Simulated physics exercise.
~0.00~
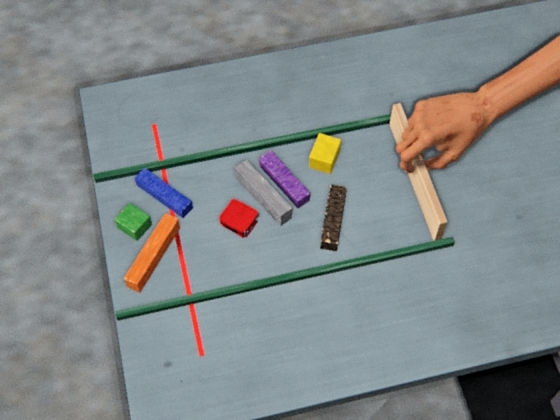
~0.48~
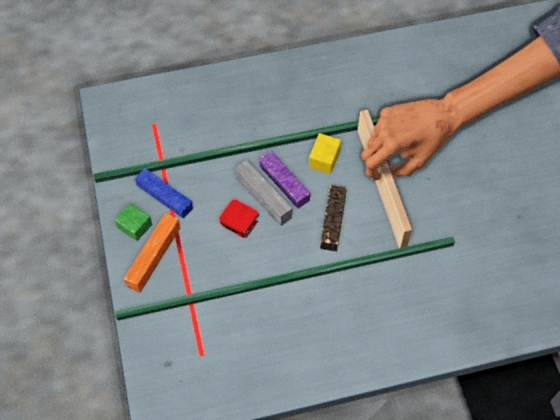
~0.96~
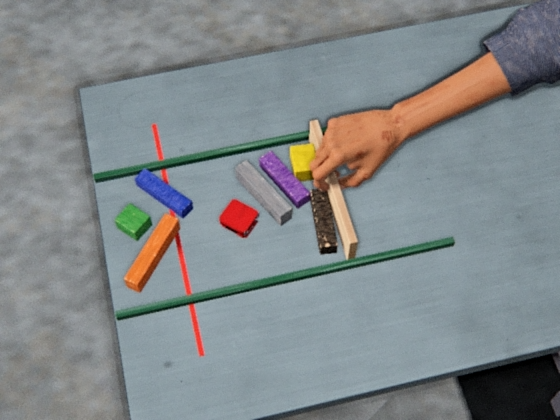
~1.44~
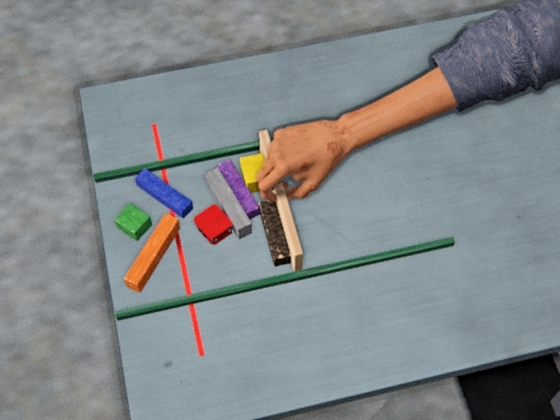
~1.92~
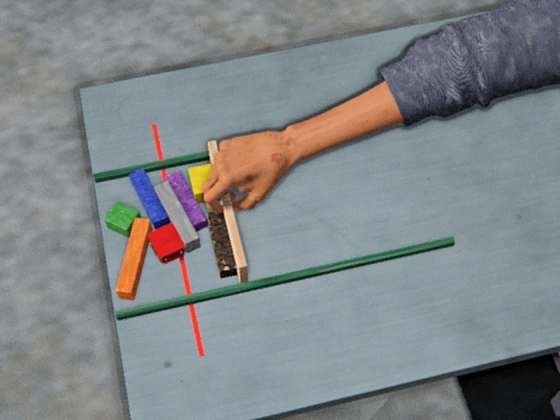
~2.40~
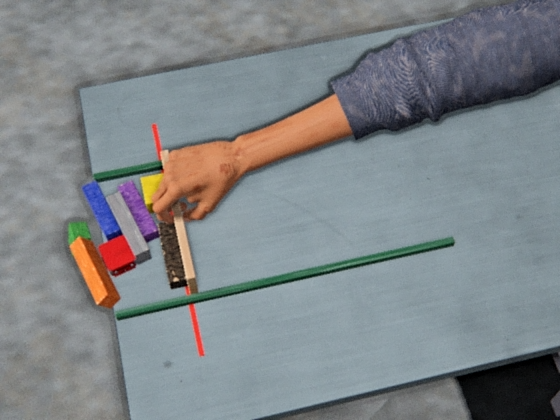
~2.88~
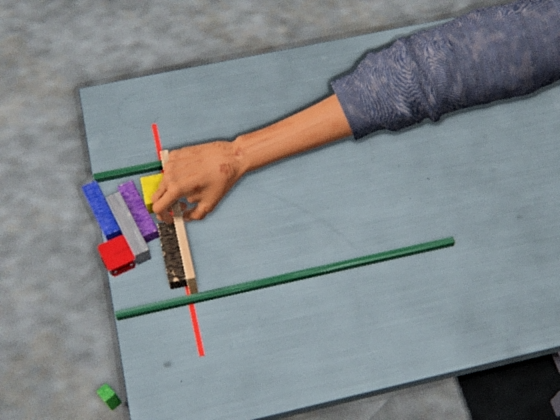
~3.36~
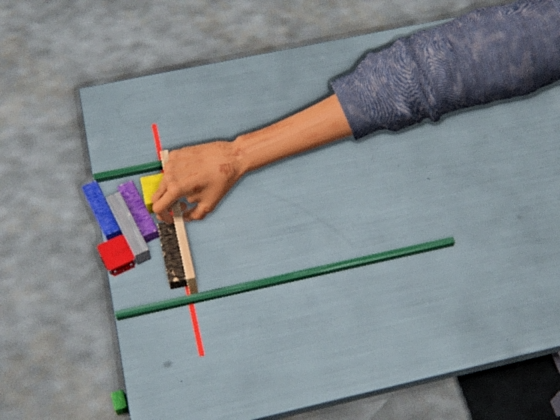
A hand slides an upright wooden board leftward across a gray table, between two green rails, toward a scatter of colored bars and blocks. The board first meets the black speckled bar and the yellow block, then gathers the purple, gray and red pieces ahead of it. The bunched pieces press into the blue bar, the orange bar and the green block, shoving them toward the table's left end. The board halts at the red tape as the orange bar tips over the edge. The orange bar and green block drop off, while the others stay on the table.
